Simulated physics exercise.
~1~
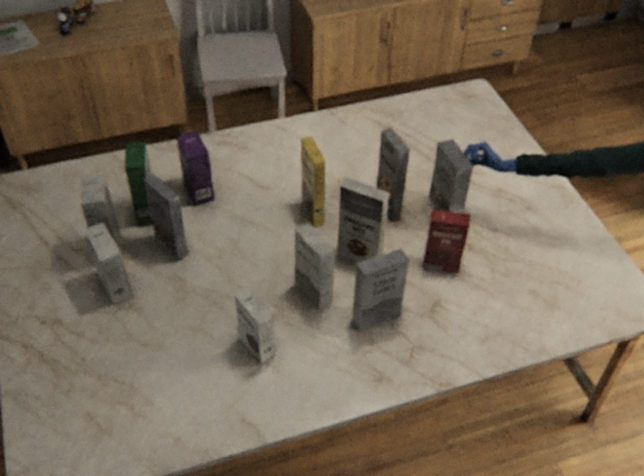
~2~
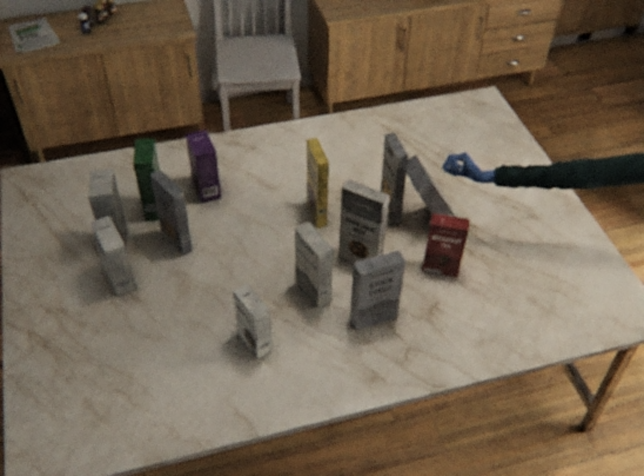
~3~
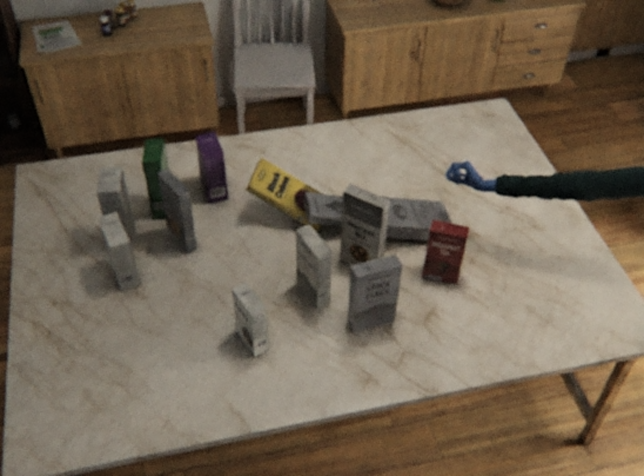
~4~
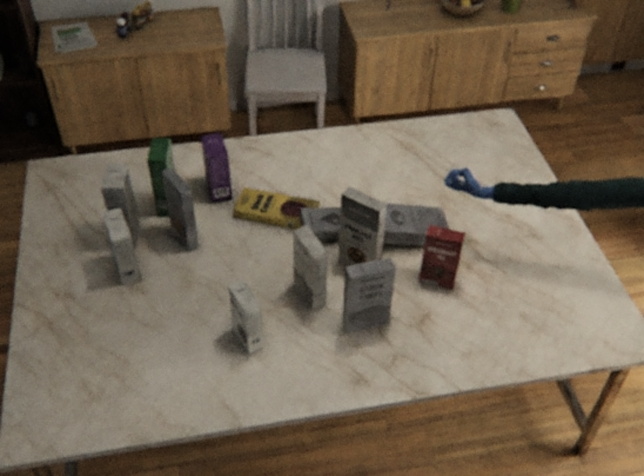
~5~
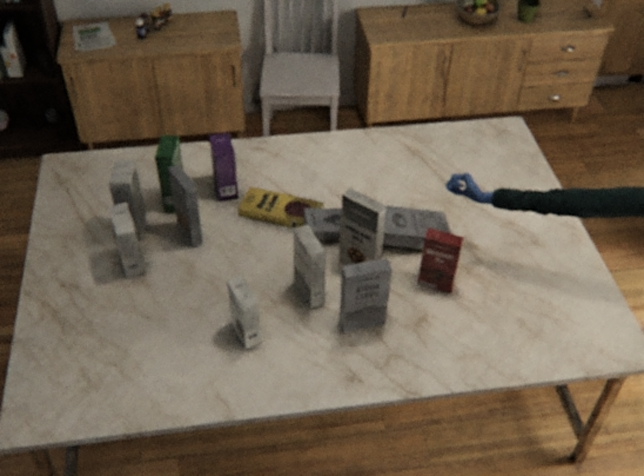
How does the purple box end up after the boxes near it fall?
The purple box is still standing upright in its place. The yellow box came down on its side without knocking it over.
